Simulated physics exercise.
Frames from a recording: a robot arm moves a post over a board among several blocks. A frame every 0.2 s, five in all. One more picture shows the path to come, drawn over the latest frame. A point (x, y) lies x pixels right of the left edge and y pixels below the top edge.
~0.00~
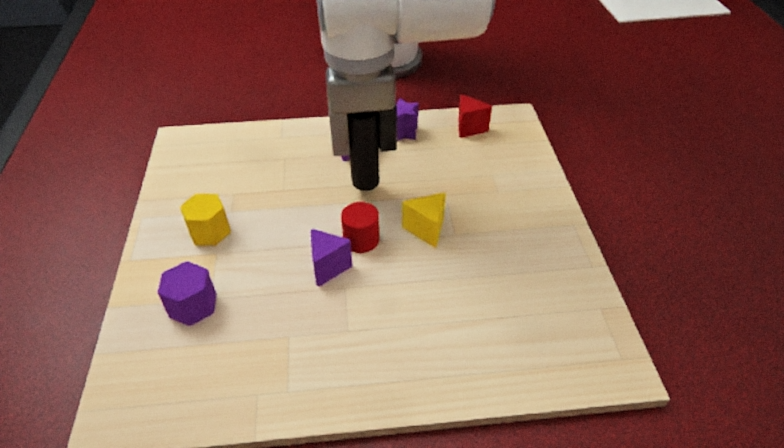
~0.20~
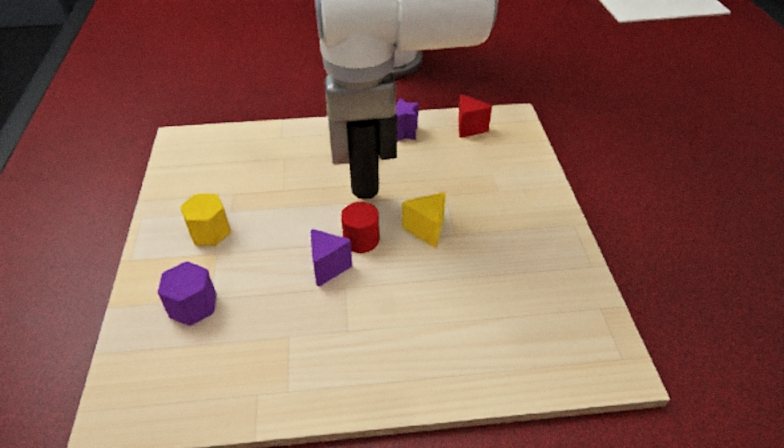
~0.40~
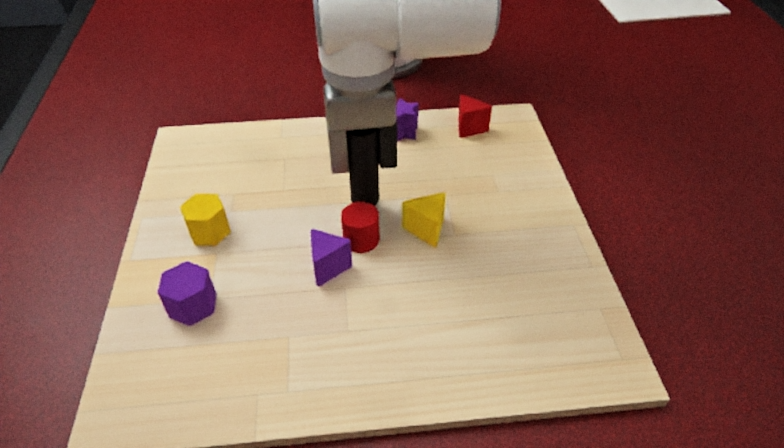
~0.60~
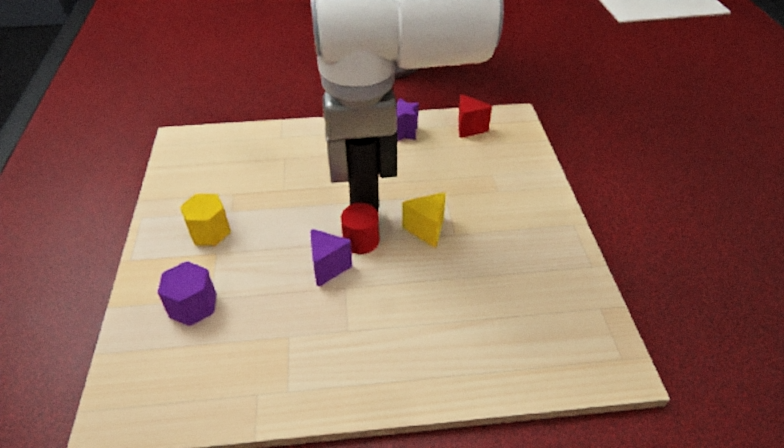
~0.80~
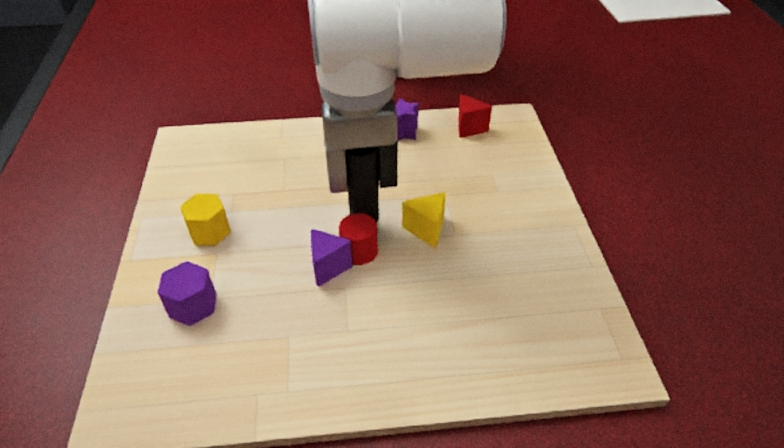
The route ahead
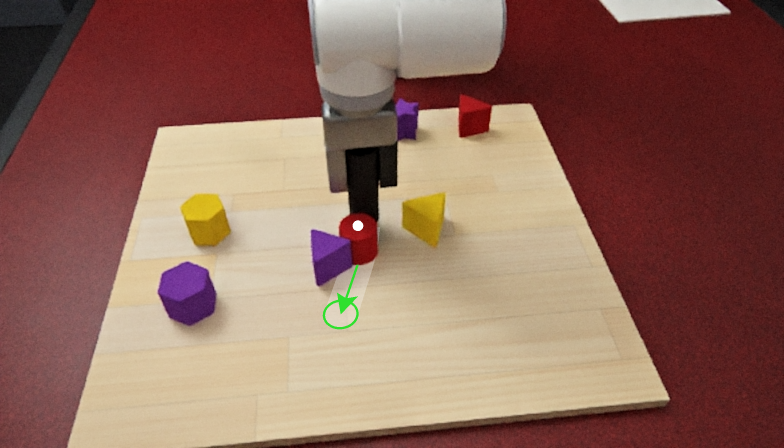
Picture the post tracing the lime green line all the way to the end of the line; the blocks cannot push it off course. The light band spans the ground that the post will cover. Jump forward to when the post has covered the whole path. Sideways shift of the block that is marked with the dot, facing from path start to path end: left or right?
Well, taking the path from its start to its end as straight ahead, the block that is marked with the dot moves to the left.
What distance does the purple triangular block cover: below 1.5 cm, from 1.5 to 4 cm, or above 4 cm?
Travel: 1.5-4 cm.
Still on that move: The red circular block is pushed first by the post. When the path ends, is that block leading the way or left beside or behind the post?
The post will still be pushing it.
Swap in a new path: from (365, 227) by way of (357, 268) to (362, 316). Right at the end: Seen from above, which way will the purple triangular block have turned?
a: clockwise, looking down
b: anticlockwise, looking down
a.
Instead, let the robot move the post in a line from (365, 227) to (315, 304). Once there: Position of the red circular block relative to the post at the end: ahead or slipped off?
The block gets away.
Drawn move, from (365, 227) by way of (357, 268) to (341, 314); the dot is on the red circular block.
On the path given first. One third of the way, post at (360, 245); purple triangular block at (319, 253), turned 60° clockwise; red circular block at (355, 256).
Two thirds of the way, post at (350, 275); purple triangular block at (317, 254), turned 65° clockwise; red circular block at (353, 288).
At the end, post at (340, 305); purple triangular block at (316, 255), turned 75° clockwise; red circular block at (353, 319); yellow triangular block still.
